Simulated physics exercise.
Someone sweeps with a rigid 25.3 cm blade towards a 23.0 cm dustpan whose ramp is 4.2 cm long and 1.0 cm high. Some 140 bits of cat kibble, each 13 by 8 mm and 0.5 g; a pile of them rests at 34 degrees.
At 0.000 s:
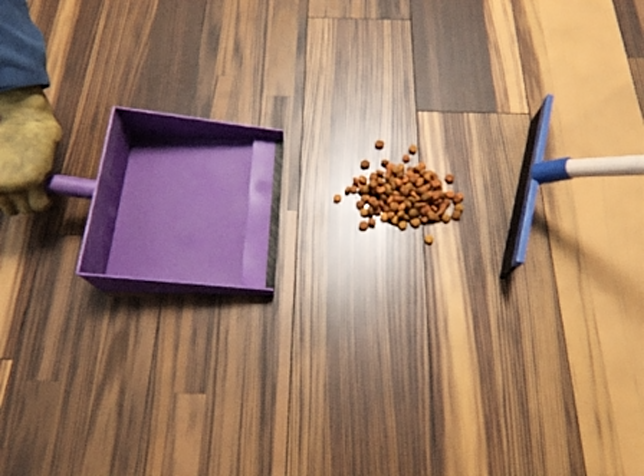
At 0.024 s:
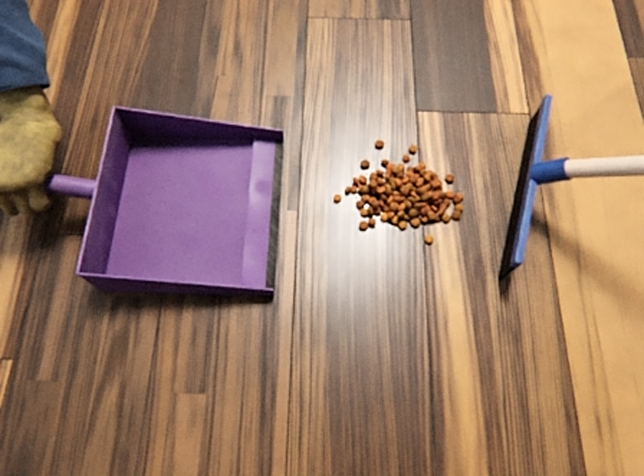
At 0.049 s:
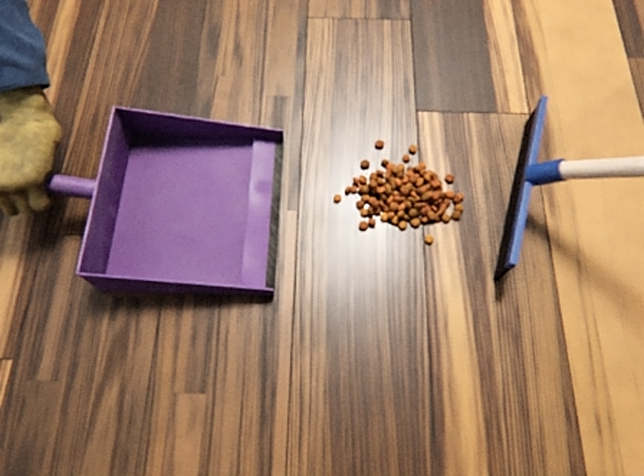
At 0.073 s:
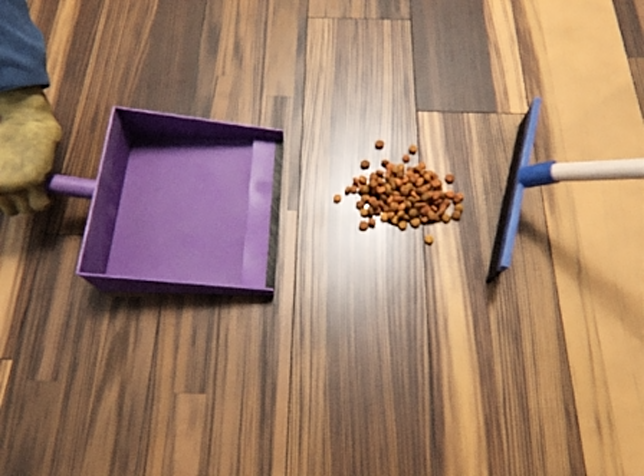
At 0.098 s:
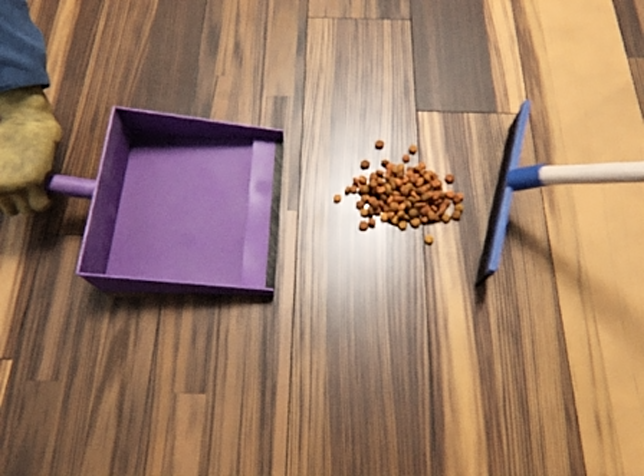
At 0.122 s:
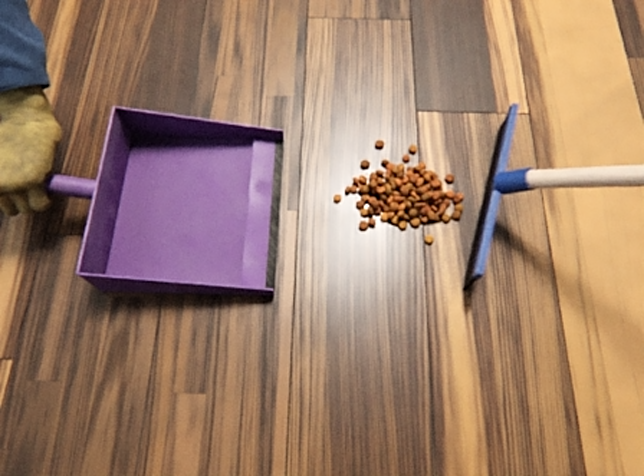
A blue blade on a pale handle slides left towards a still pile of brown kibble.
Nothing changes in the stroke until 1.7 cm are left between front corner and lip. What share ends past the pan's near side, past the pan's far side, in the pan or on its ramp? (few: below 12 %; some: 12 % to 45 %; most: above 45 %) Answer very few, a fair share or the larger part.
Near side: Very few, far side: Very few, pan: Very few.
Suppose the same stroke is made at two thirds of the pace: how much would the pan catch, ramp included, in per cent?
Then about 0 per cent.
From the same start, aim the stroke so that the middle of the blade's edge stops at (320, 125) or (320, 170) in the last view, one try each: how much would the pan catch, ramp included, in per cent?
Some 25 and 15 per cent.
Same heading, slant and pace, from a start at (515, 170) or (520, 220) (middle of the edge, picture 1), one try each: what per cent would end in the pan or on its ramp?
Some 5 and 0 per cent.
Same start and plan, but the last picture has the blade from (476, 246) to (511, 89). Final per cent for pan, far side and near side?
Pan 20, far 40, near 0.
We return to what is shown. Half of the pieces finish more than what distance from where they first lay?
About 12 cm.
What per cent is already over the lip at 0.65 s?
Some 5 per cent.
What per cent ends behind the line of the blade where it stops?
Roughly 10 per cent.
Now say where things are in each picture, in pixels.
Blade from (517, 262) to (547, 102), moved 0.0 cm, 0 of the pieces shifted so far; middle of the pieces at (406, 193); pan at (184, 210), in the first frame.
Blade from (516, 263) to (546, 102), moved 0.2 cm, 0 of the pieces shifted so far; middle of the pieces at (406, 193), in the second frame.
Blade from (511, 264) to (541, 103), moved 0.9 cm, 0 of the pieces shifted so far; middle of the pieces at (406, 193), in the third frame.
Blade from (502, 267) to (534, 105), moved 1.9 cm, 0 of the pieces shifted so far; middle of the pieces at (406, 193), in the fourth frame.
Blade from (491, 270) to (524, 108), moved 3.4 cm, 0 of the pieces shifted so far; middle of the pieces at (406, 193), in the fifth frame.
Blade from (477, 274) to (513, 111), moved 5.2 cm, 0 of the pieces shifted so far; middle of the pieces at (406, 193); pan at (184, 210). Its pace works out near 0.72 m/s, heading 18 degrees towards the viewer's side, in the sixth frame.
Then, at 0.29 s, middle of the blade 16 cm from the lip; 0 % over the lip, far side 0 %, near side 0 %.
Then, at 0.41 s, middle of the blade 8 cm from the lip; 0 % over the lip, far side 5 %, near side 0 %.
After 0.65 s, middle of the blade 5 cm from the lip; 5 % over the lip, far side 5 %, near side 0 %.
In the end, at 1.1 s, near side 0 %, far side 5 %, pan 5 %, in front of the lip or behind the blade 90 %.
